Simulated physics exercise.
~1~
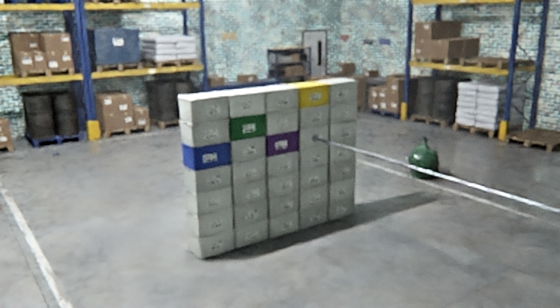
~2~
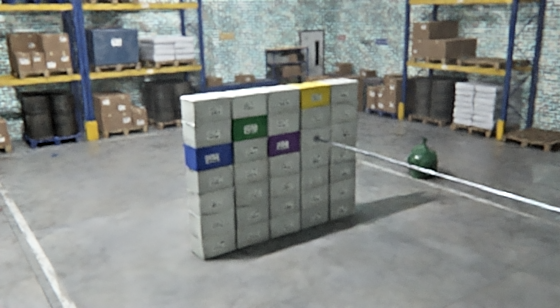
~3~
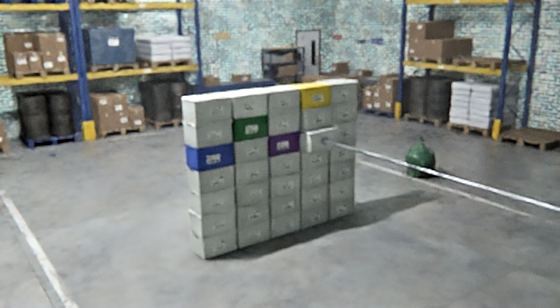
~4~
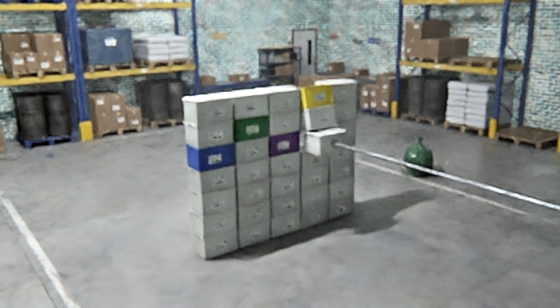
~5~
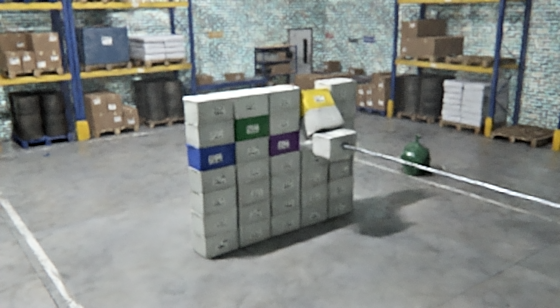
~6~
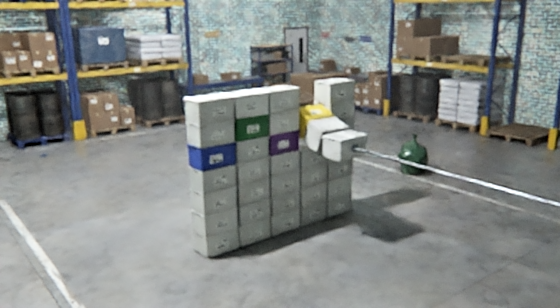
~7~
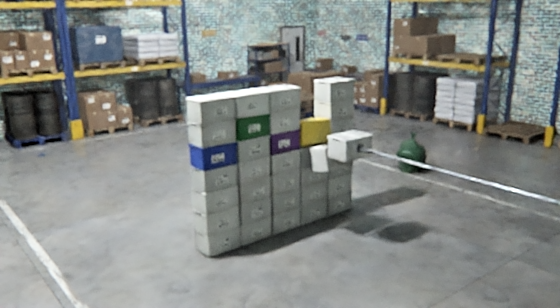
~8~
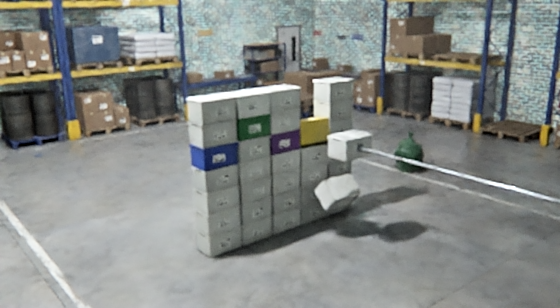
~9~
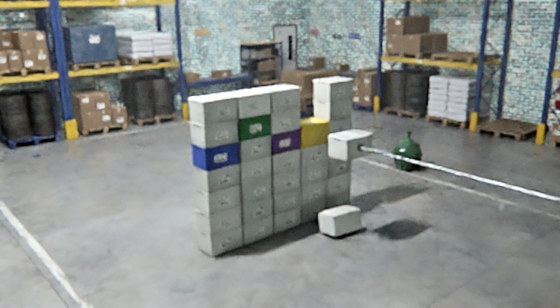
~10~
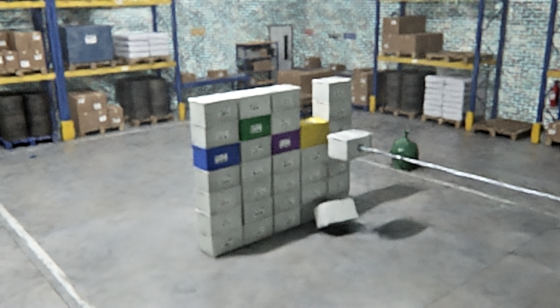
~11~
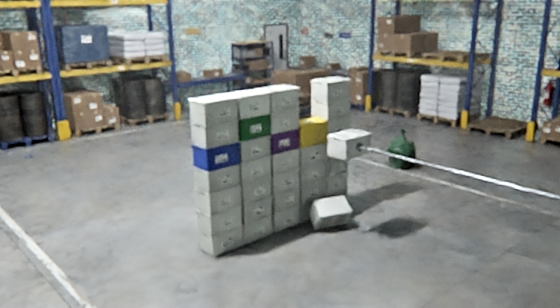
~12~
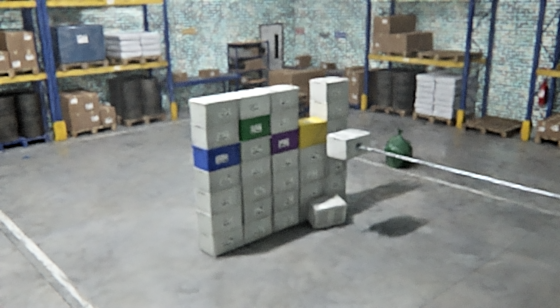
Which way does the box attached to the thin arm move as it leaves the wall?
It moves to the right, sliding out of the wall.
